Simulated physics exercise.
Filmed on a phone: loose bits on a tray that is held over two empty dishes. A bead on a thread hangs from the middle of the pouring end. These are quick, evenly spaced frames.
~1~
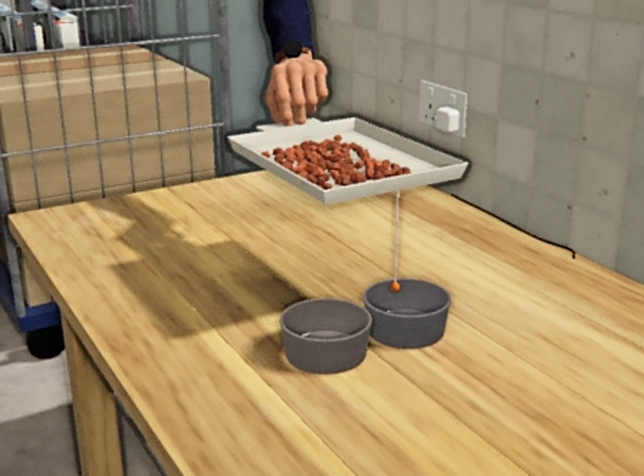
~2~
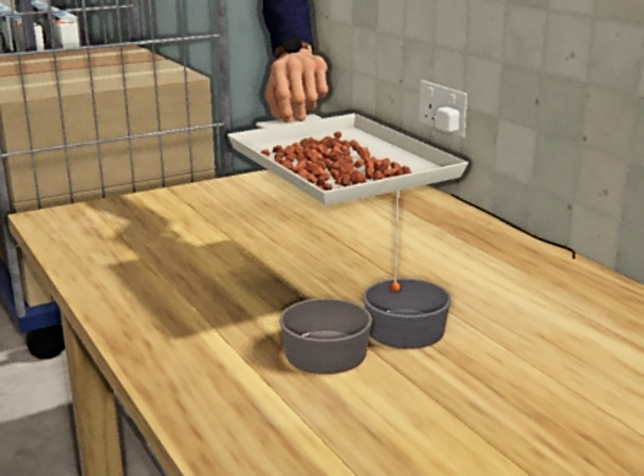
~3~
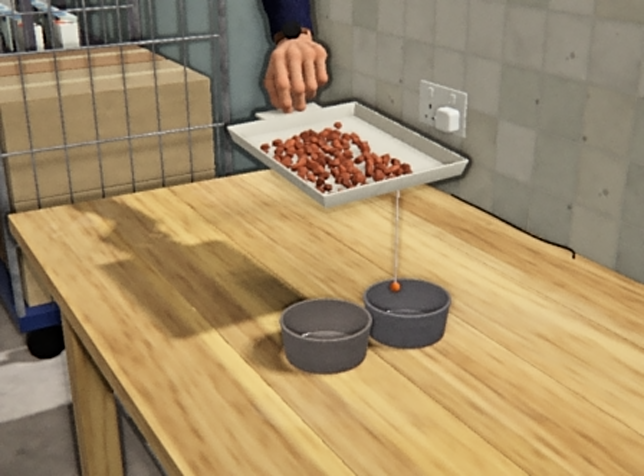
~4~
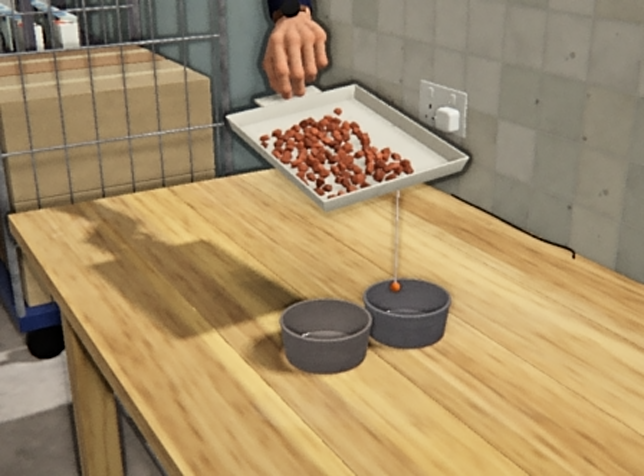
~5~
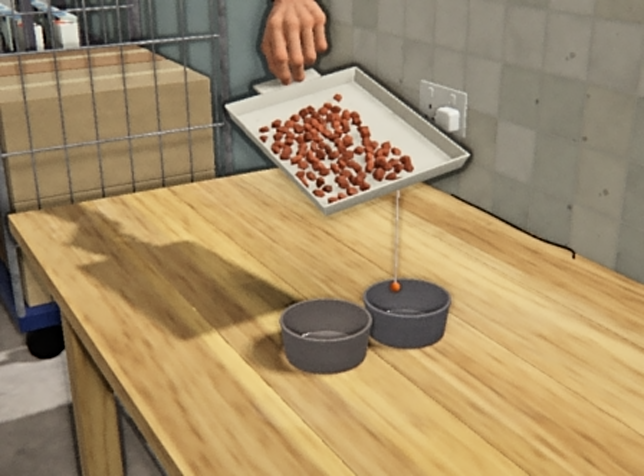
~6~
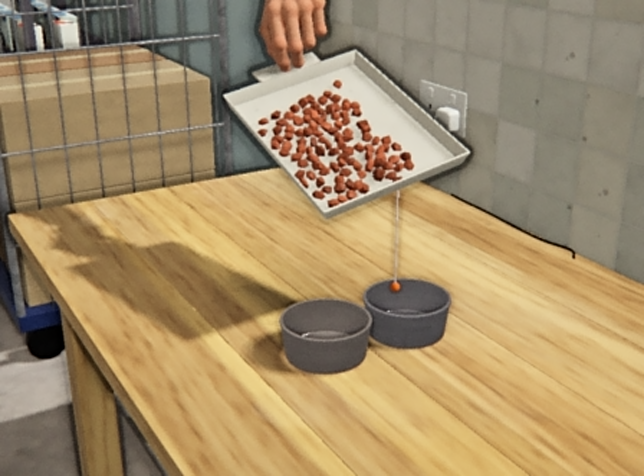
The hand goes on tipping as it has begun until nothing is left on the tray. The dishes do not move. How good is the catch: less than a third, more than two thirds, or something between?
Caught overall: Over two thirds.
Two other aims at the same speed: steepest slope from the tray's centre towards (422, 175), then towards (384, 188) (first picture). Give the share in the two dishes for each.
Near 20 % and 20 %.
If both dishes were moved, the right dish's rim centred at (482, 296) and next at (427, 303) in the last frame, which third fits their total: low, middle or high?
First under a third, then above two thirds.
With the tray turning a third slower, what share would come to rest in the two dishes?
Some 80 per cent.
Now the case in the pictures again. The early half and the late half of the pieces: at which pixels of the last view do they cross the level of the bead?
Around (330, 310) and then (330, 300).
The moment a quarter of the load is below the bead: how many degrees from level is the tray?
At some 90 degrees.
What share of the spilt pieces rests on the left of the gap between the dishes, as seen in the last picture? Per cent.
It comes to 20 per cent or so.
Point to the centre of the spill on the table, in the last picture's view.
Around (445, 377).
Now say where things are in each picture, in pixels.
Corners of the pouring end at (326, 189) and (461, 163), level; middle of the load at (338, 162), bits of crushed brick; left dish at (349, 352); right dish at (432, 327); bead on its thread at (395, 287), in the first frame.
Corners of the pouring end at (326, 190) and (461, 162), level; middle of the load at (338, 160), in the second frame.
Corners of the pouring end at (326, 193) and (461, 160), tipped barely, lowest at the left corner; middle of the load at (338, 156), in the third frame.
Corners of the pouring end at (326, 198) and (462, 157), tipped a little, lowest at the left corner; middle of the load at (338, 150), in the fourth frame.
Corners of the pouring end at (326, 203) and (462, 154), tipped clearly, lowest at the left corner; middle of the load at (338, 143), in the fifth frame.
Corners of the pouring end at (326, 207) and (463, 151), tipped clearly, lowest at the left corner; middle of the load at (341, 146), a stray few on the move; left dish at (349, 352); right dish at (432, 327), in the sixth frame.
Soon, tray tipped steeply; all on the tray.
A while on, tray tipped past a quarter turn; a small part on the tray; about two thirds in the left dish; a small part outside both; about a quarter in the air.
Towards the end, tray tipped past a quarter turn; nearly all in the left dish; a small part outside both.
Finally, tray tipped past a quarter turn; nearly all in the left dish; none in the right dish; a small part outside both.
